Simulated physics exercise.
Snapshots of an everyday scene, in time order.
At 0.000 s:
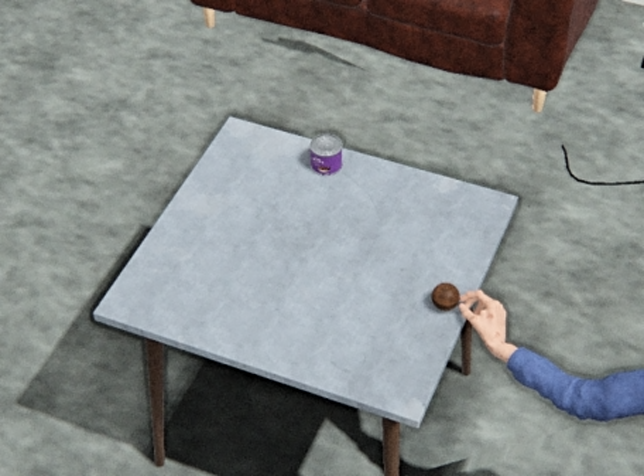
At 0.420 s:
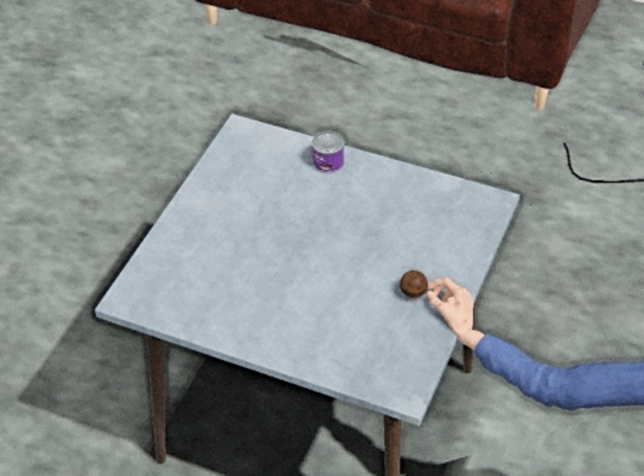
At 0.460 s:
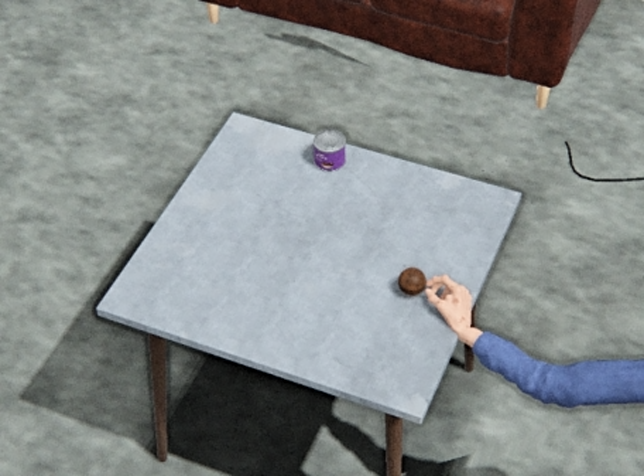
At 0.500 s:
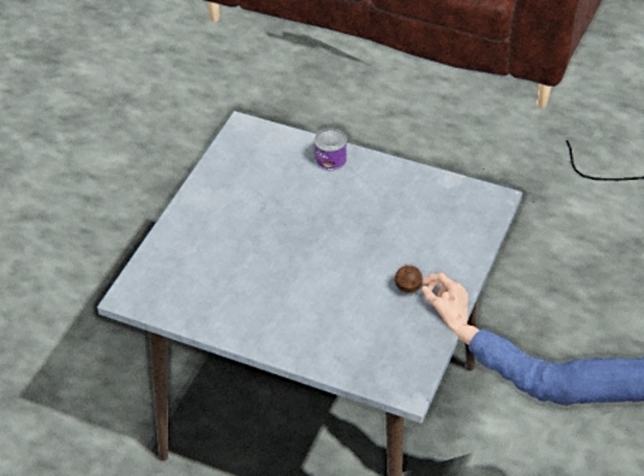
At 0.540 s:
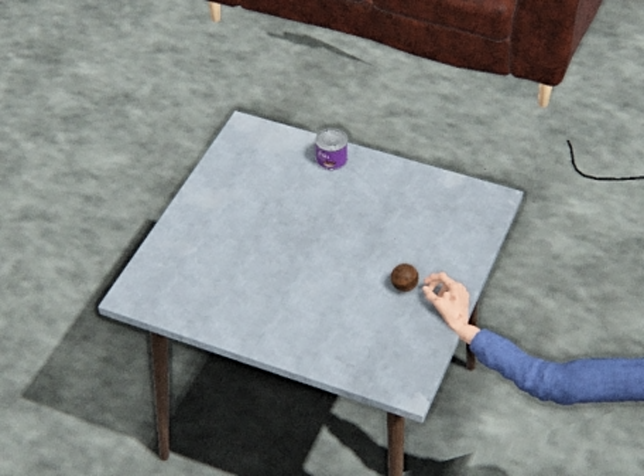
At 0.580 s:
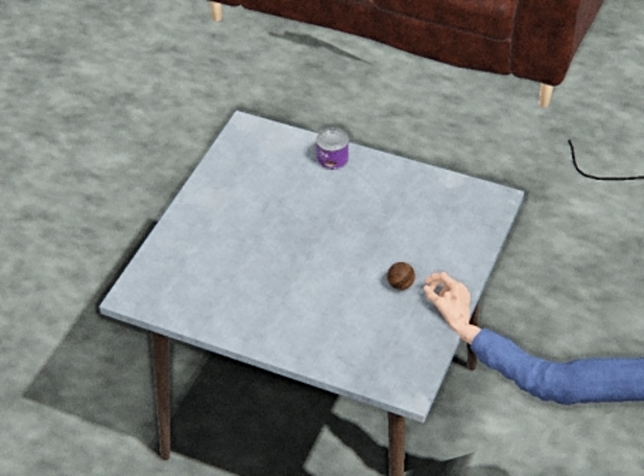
A hand in a blue sleeve pushed a brown ball leftward across a gray table, then stayed put as the ball rolled slightly farther from its fingers, while a purple can sat near the back edge.
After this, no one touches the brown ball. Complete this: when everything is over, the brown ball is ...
Still on the table.
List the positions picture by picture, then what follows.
Under the hand; brown ball (446, 297), in the first frame.
Under the hand; brown ball (414, 284), in the second frame.
Under the hand; brown ball (412, 282), in the third frame.
Brown ball (409, 279), in the fourth frame.
Brown ball (405, 278), in the fifth frame.
Brown ball (401, 276) shifted a little, in the sixth frame.
After 0.78 s, brown ball shifted about its own width near (381, 270).
After 0.98 s, brown ball shifted well along near (367, 266).
In the end (1.8 s), moved from the start, brown ball. At the end, from the last picture's camera, brown ball near (353, 261).
